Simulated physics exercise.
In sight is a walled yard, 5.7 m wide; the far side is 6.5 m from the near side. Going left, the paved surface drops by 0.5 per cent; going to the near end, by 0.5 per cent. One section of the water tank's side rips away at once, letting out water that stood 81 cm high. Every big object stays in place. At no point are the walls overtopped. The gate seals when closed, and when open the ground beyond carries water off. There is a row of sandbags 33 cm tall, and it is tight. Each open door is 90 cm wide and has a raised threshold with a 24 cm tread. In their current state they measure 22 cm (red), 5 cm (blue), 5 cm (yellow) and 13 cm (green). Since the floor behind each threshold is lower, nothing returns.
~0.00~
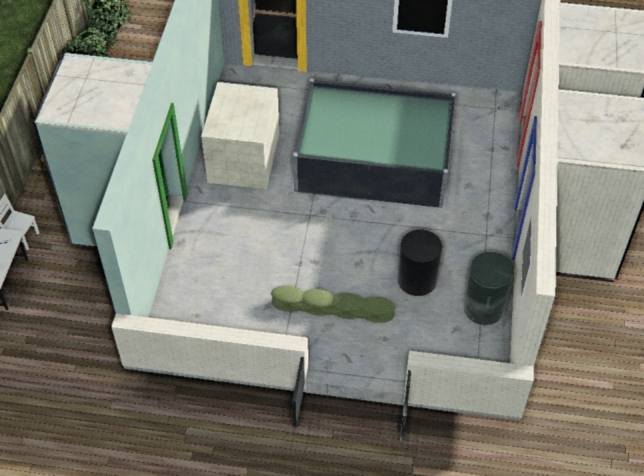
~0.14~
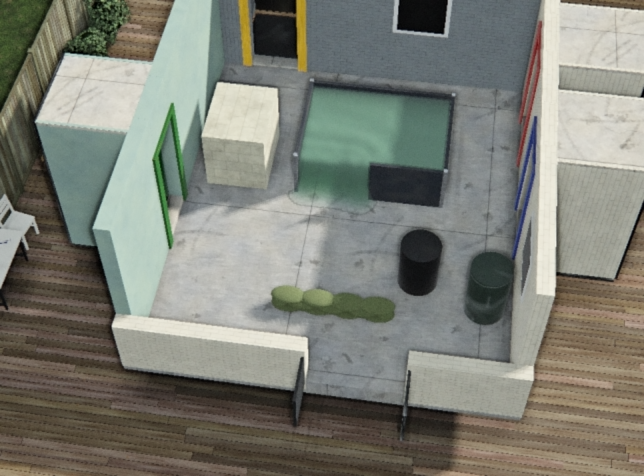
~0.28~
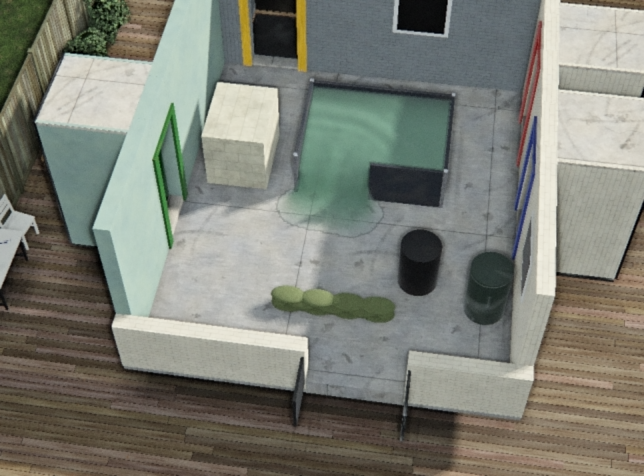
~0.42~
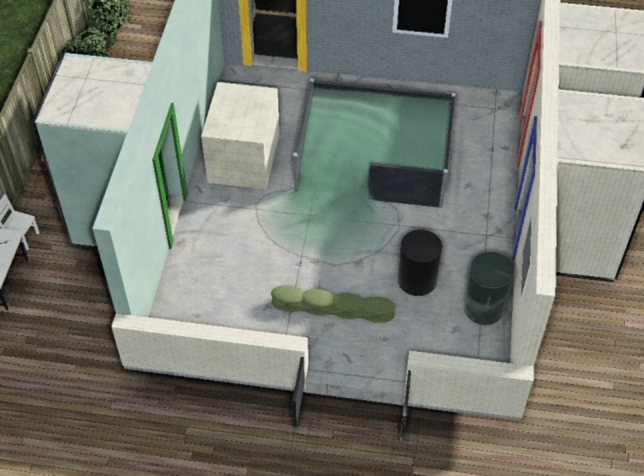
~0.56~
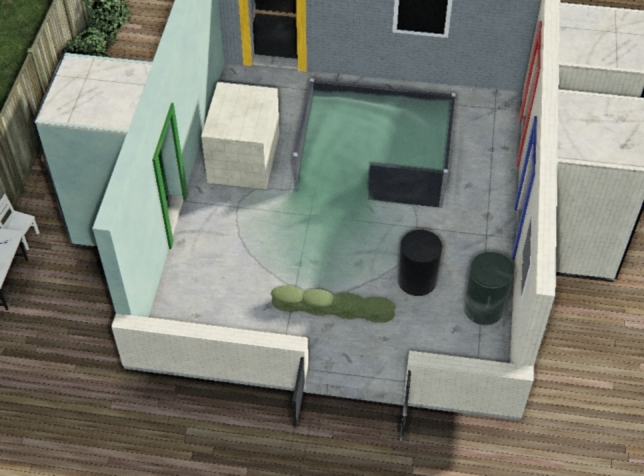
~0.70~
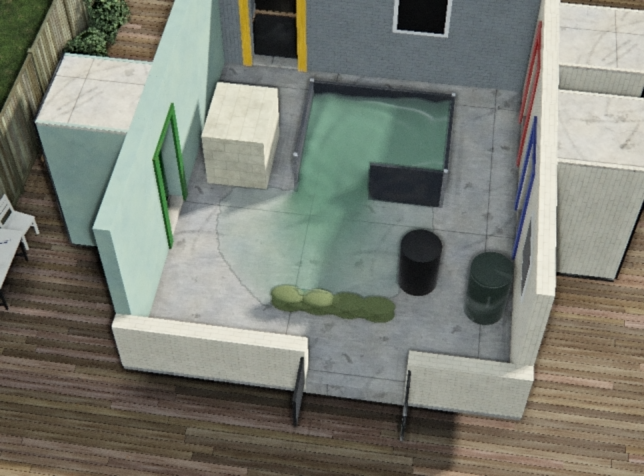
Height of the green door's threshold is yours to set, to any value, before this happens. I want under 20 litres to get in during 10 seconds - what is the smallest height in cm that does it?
You would need about 10.5 cm.
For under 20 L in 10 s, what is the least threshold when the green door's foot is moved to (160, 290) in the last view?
Around 31 cm would do it.
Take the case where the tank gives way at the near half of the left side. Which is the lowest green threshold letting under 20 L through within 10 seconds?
About 9.0 cm.
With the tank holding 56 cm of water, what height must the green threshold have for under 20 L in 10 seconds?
Step height: Approx. 6.5 cm.
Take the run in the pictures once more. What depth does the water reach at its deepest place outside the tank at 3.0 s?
Close to 36 centimetres.
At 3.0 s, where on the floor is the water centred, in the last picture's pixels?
My guess is close to (327, 238).
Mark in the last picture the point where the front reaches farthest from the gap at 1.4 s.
I'd put the front's tip around (152, 348).
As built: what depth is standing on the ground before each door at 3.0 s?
Lab note, cm: Red 0; blue 4; yellow 0; green 10.
After 1.4 s water covers 40 % of the floor, deepest (48 cm) near (302, 298); 3 cm at the green door, 0 litres in over its 13 cm threshold.
After 3.0 s water covers 55 % of the floor, deepest (36 cm) near (155, 299); 10 cm at the green door, 2 litres in over its 13 cm threshold.
After 10.0 s water covers 95 % of the floor, deepest (14 cm) near (141, 346); 10 cm at the green door, 6 litres in over its 13 cm threshold.
At the green door as built, the water arrived by 1.3 s and peaked near 15 cm at 5.4 s.
Run again over the same 10 s with other heights there, 34 litres in over 9 cm, 8 litres over 12.5 cm. The limit of 20 litres is kept from about 10.5 cm up.
